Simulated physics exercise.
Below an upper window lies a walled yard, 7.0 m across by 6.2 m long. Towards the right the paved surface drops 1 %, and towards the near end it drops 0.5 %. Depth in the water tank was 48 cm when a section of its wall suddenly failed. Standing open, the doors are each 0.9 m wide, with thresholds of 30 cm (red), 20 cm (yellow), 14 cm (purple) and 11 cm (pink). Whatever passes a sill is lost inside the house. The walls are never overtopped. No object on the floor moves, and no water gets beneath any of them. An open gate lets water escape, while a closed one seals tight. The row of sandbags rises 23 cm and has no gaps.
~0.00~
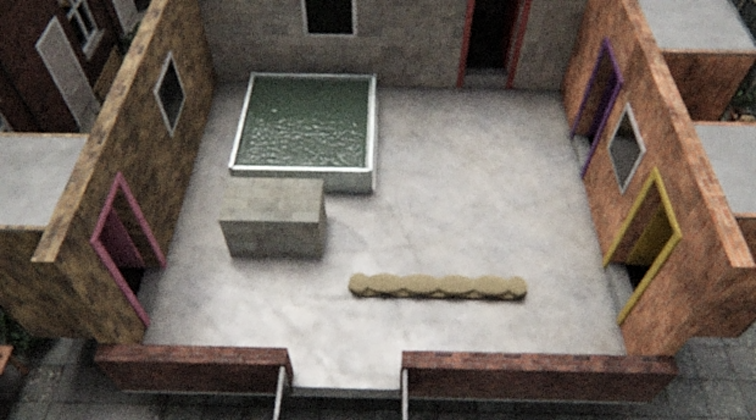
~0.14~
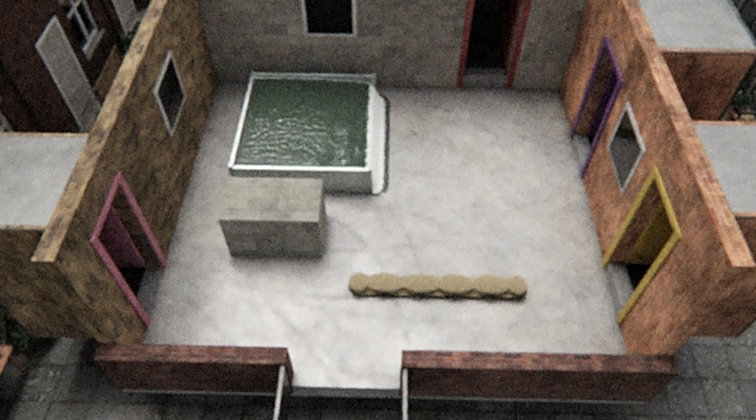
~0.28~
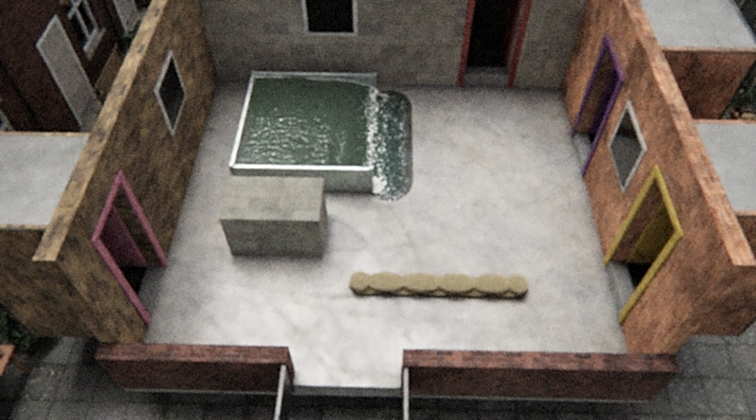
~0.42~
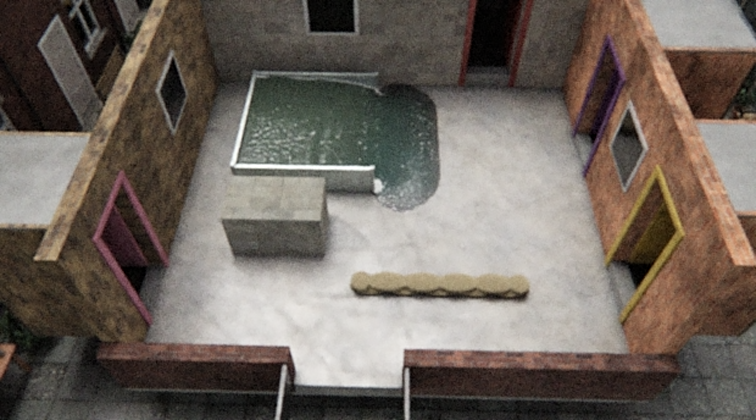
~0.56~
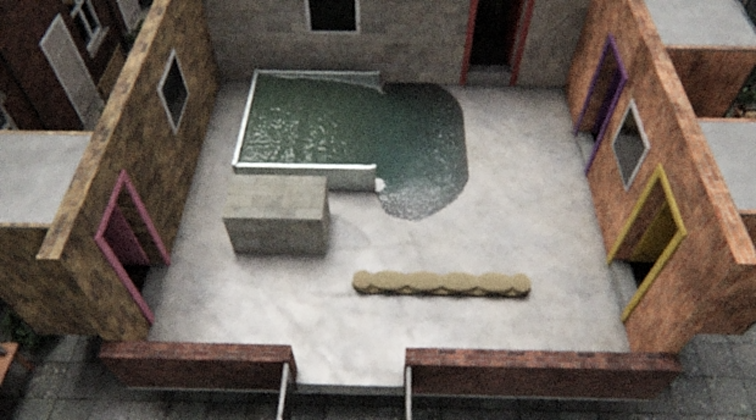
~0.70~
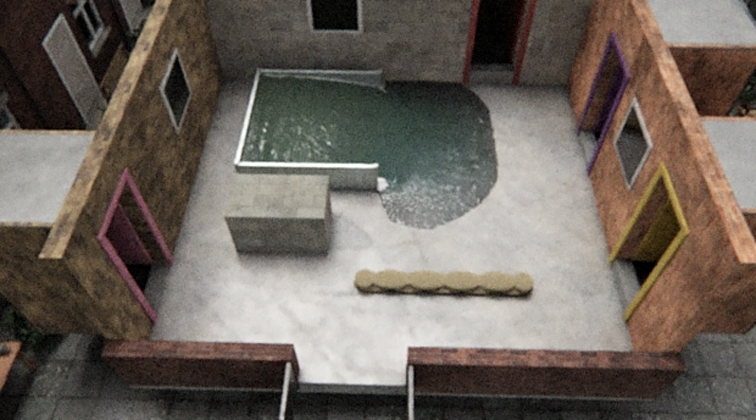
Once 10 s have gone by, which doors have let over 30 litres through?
Taking each door: The red door has not let over 30 litres through; the yellow door has not let over 30 litres through; the purple door has let over 30 litres through; the pink door has not let over 30 litres through.
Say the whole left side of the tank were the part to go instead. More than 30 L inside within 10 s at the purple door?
At the purple door the limit is not exceeded.
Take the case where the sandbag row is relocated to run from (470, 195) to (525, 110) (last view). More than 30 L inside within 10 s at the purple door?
At purple, compared with that limit: Limit not reached.
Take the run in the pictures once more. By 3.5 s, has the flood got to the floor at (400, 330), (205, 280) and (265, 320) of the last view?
Untouched, untouched, untouched.
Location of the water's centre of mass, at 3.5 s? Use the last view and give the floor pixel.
I'd put it close to (473, 157).
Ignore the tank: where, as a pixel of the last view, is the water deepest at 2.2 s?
Roughly pixel (569, 99).
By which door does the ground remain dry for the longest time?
It's the pink door that comes last.
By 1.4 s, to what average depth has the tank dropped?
It averages close to 29 centimetres.
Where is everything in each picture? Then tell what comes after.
The first frame shows still water, 48 cm deep, in the water tank at (308, 122).
In the second frame, the front is at (379, 192), 1.2 m from the gap at (371, 134); 0.4 m2 of floor is under water; 48 cm left at the back of the water tank.
In the third frame, water pours out at (371, 135) and has run 1.4 m, to (393, 197); typically 10 cm deep outside, 48 cm at the water tank's back.
In the fourth frame, the front is at (408, 205), 1.7 m from the gap at (373, 135); 3.0 m2 of floor is under water; 48 cm left at the back of the water tank.
In the fifth frame, water pours out at (374, 134) and has run 2.0 m, to (429, 83); typically 6 cm deep outside, 48 cm at the water tank's back.
In the sixth frame, water pours out at (376, 133) and has run 2.3 m, to (477, 199); typically 6 cm deep outside, 47 cm at the water tank's back.
After 1.4 s water covers 35 % of the floor and is deepest (21 cm) near (388, 168); red door 8 cm at the sill, 0 L in, yellow door not reached, purple door 18 cm at the sill, 0 L in, pink door not reached.
After 2.2 s water covers 45 % of the floor and is deepest (34 cm) near (569, 99); red door 12 cm at the sill, 0 L in, yellow door not reached, purple door 28 cm at the sill, 33 L in, pink door not reached.
After 3.5 s water covers 45 % of the floor and is deepest (29 cm) near (568, 93); red door 14 cm at the sill, 0 L in, yellow door 16 cm at the sill, 0 L in, purple door 27 cm at the sill, 120 L in, pink door not reached.
After 6.0 s water covers 65 % of the floor and is deepest (26 cm) near (639, 375); red door 11 cm at the sill, 0 L in, yellow door 11 cm at the sill, 0 L in, purple door 13 cm at the sill, 169 L in, pink door not reached.
After 10.0 s water covers 90 % of the floor and is deepest (14 cm) near (182, 362); red door 5 cm at the sill, 0 L in, yellow door 12 cm at the sill, 0 L in, purple door 7 cm at the sill, 170 L in, pink door 11 cm at the sill, 2 L in.
